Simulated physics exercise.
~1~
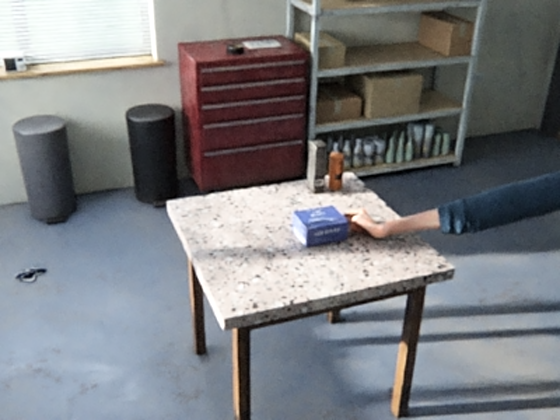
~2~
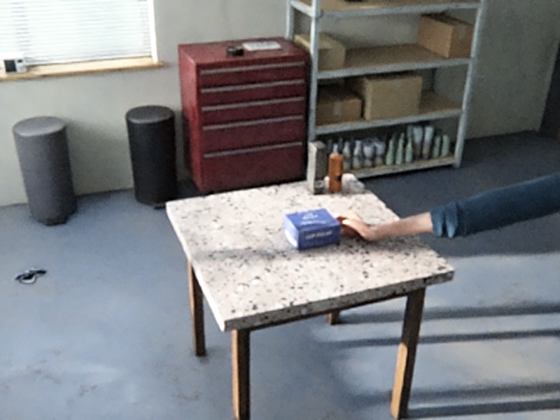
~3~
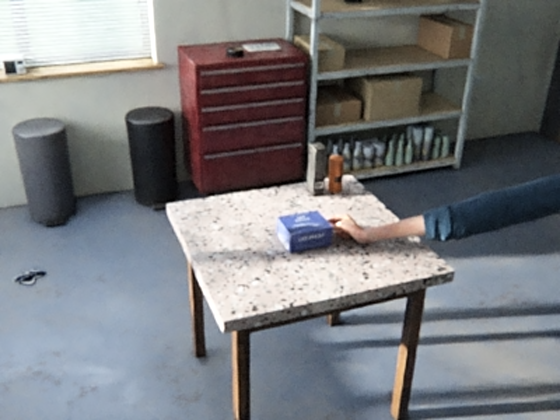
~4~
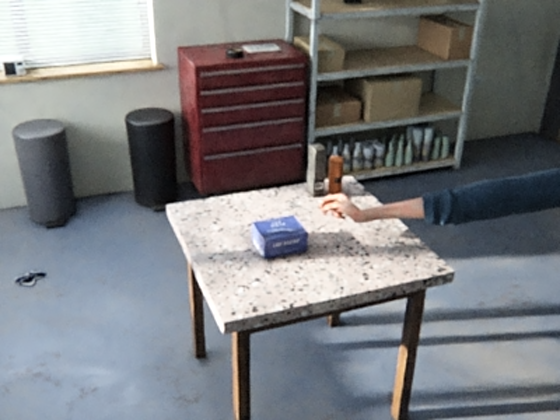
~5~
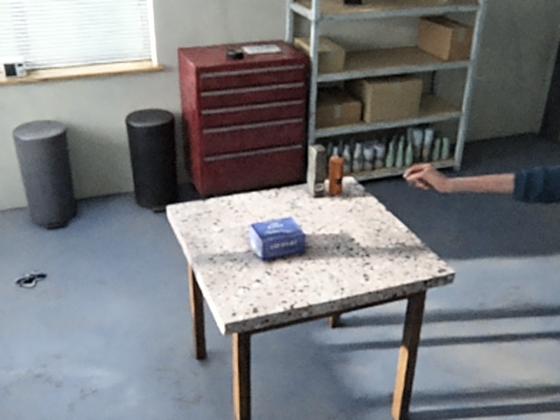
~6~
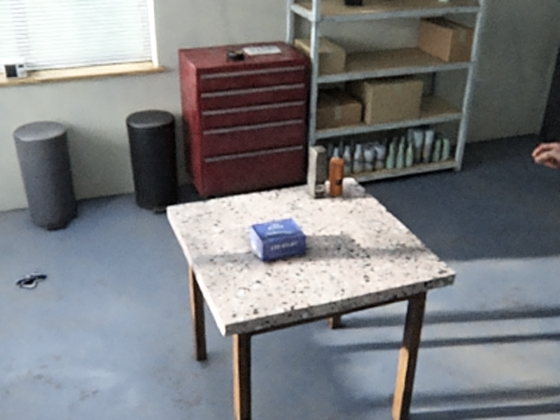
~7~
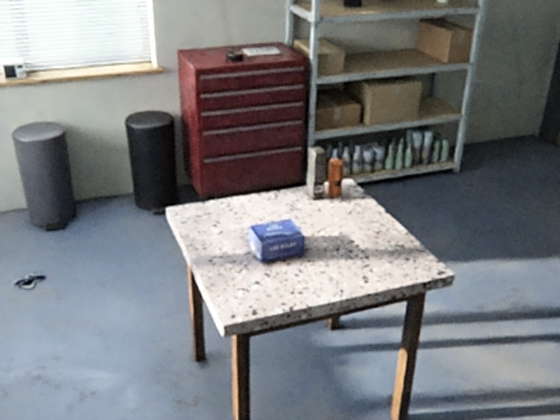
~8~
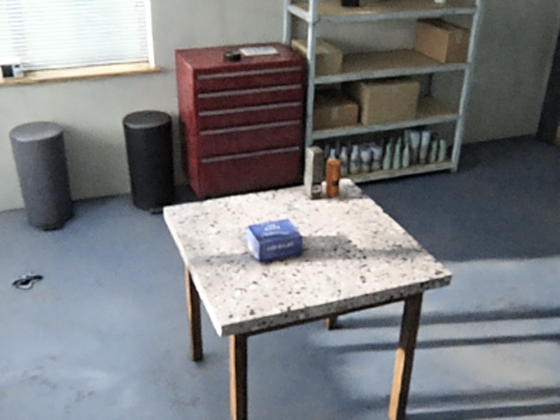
A blue box is pushed a short way left across a speckled table by a hand reaching in from the right, which then lets go and withdraws out of view, leaving the box resting on the tabletop, with a dark carton and an orange bottle-like container standing still near the back edge.
